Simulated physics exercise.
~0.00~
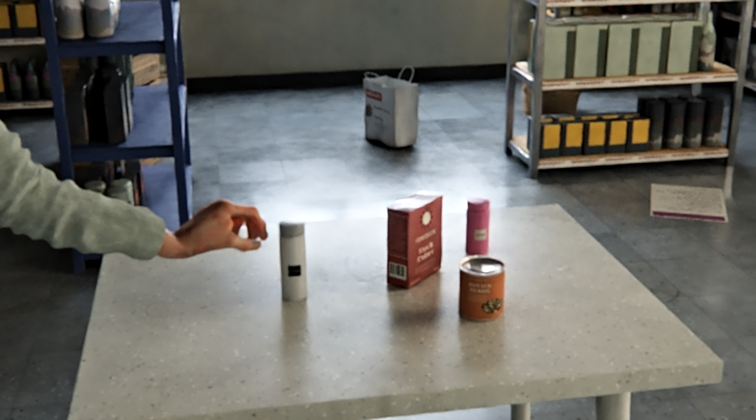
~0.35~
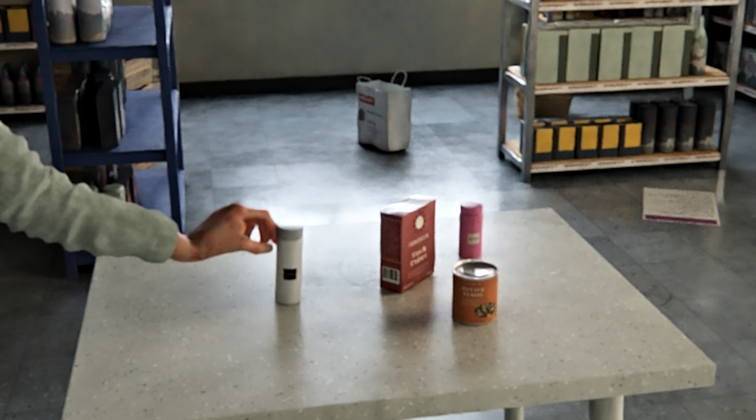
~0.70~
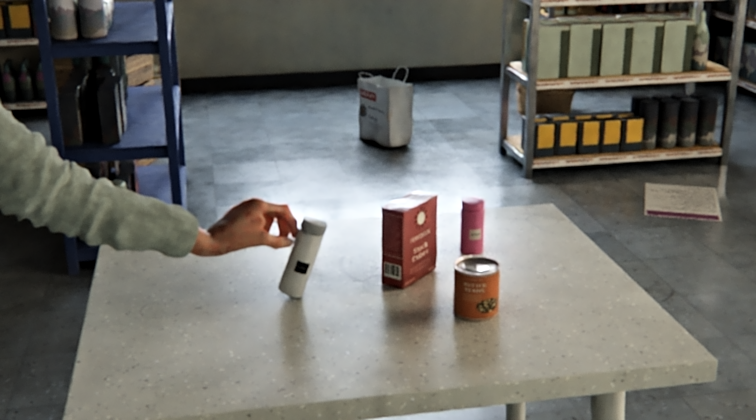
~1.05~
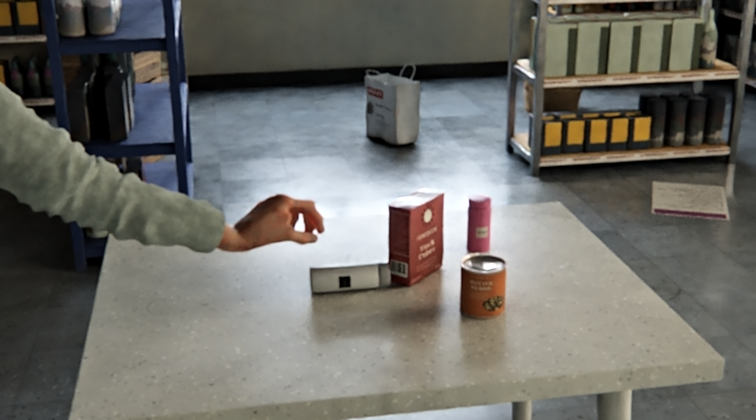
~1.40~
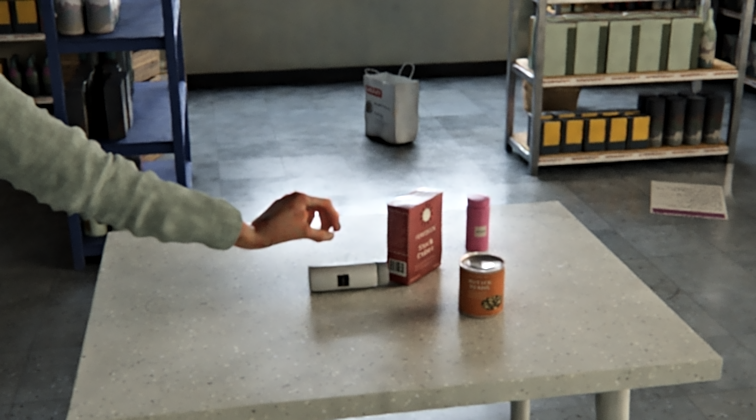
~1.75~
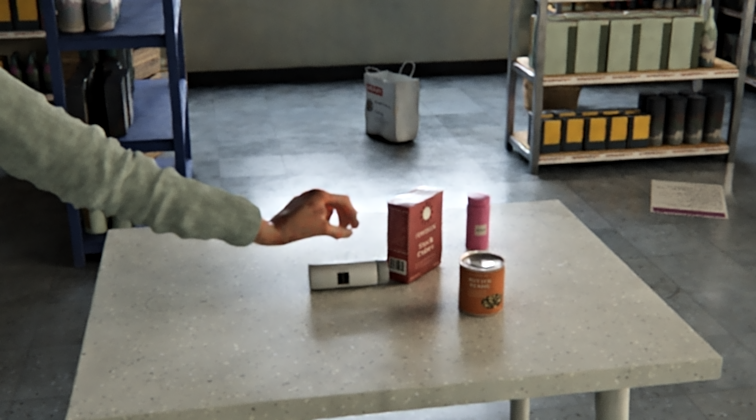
We see a hand reach toward a white shaker on a speckled table and push it rightward until it tips and topples, ending on its side against a red packet, while the orange tin and pink shaker stay standing and the hand continues slightly right above it.
